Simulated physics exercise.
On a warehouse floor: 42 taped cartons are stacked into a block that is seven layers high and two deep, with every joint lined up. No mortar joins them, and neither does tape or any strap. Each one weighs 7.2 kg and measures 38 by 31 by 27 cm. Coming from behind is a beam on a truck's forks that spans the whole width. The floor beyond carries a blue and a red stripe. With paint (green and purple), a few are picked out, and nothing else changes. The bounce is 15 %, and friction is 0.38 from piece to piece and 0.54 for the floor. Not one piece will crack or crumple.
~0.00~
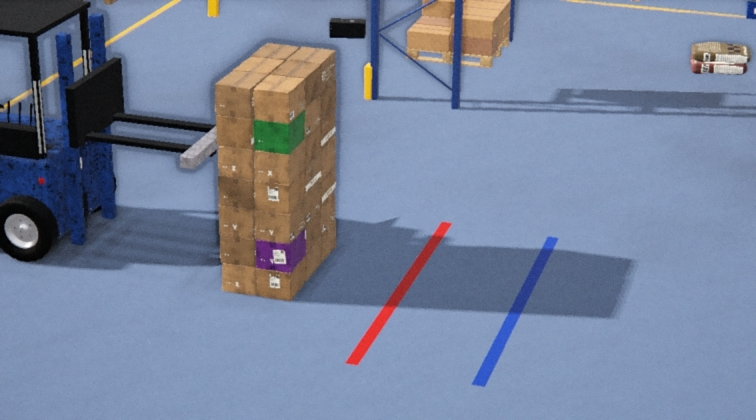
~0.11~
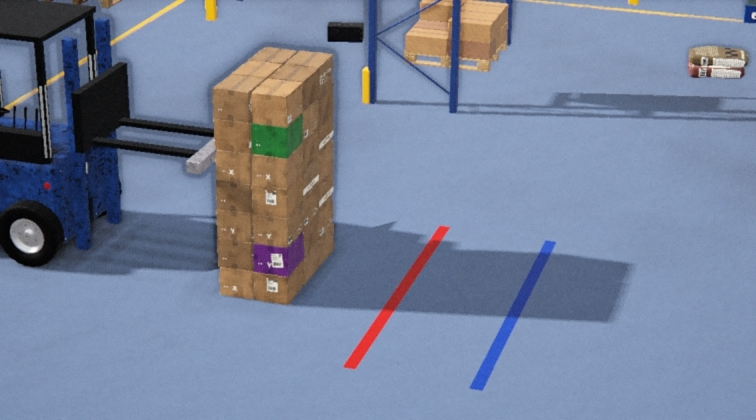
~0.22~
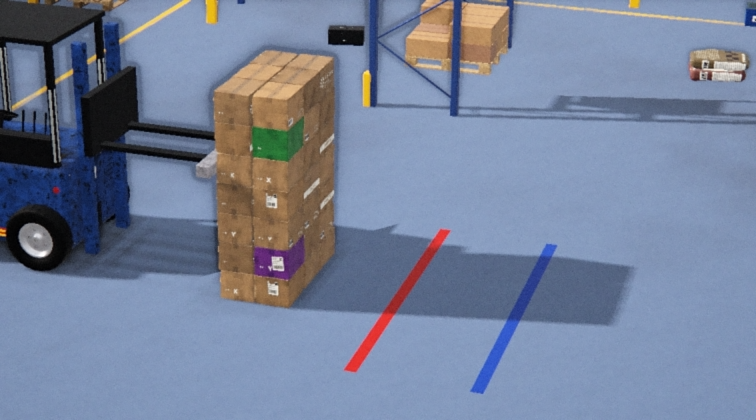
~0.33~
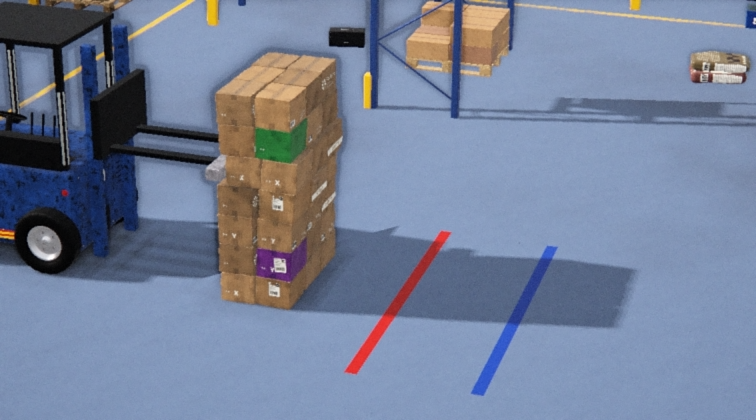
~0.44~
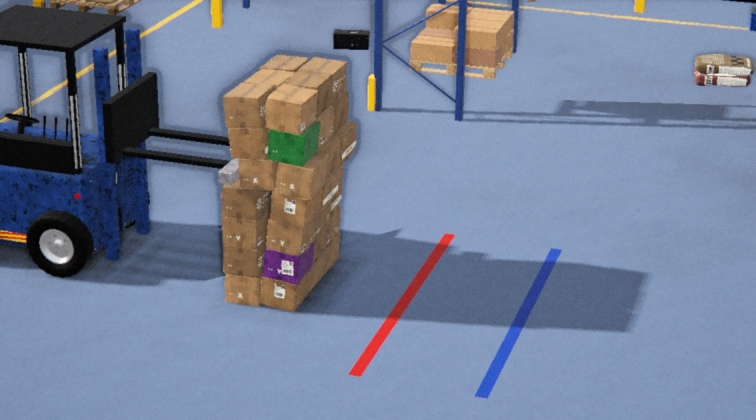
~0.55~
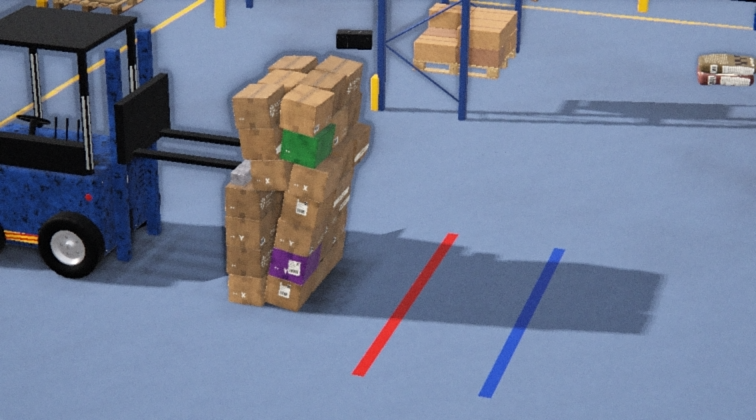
A tall block of brown taped cartons, one green near the top and one purple near the bottom, stands on a blue-grey warehouse floor, seen from above at an angle. A blue forklift is at left, red and blue stripes lie at right, and racking stands behind. The forklift's beam moves right into the upper cartons, which shift and lean rightward unevenly, opening gaps, as the view drifts slightly.
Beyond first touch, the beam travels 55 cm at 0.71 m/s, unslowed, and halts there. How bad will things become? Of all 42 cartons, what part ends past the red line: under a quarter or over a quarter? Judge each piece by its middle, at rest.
Upwards of a quarter.
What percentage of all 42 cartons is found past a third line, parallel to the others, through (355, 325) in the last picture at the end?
I'd put it at roughly 50 per cent.
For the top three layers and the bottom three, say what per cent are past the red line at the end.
70 % and 10 %.
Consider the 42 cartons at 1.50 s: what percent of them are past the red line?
35 per cent.
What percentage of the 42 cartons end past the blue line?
15 per cent or so.
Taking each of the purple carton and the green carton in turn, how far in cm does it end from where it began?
Displacement in cm - purple: 70; green: 340.
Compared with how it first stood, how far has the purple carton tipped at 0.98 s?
Some 30°.
By 0.98 s, none of the 42 cartons past the red line, 33 disturbed; purple carton tilted 34°; green carton tilted 34°, 13 cm lower.
By 1.50 s, 15 of the 42 cartons past the red line; purple carton on its side; green carton on its side.
When it is over (3.3 s), 16 of the 42 cartons past the red line; green carton upside down; purple carton on its side. That is 38 per cent. In pixels of the last frame, middles, green carton near (652, 353), purple carton near (355, 295).
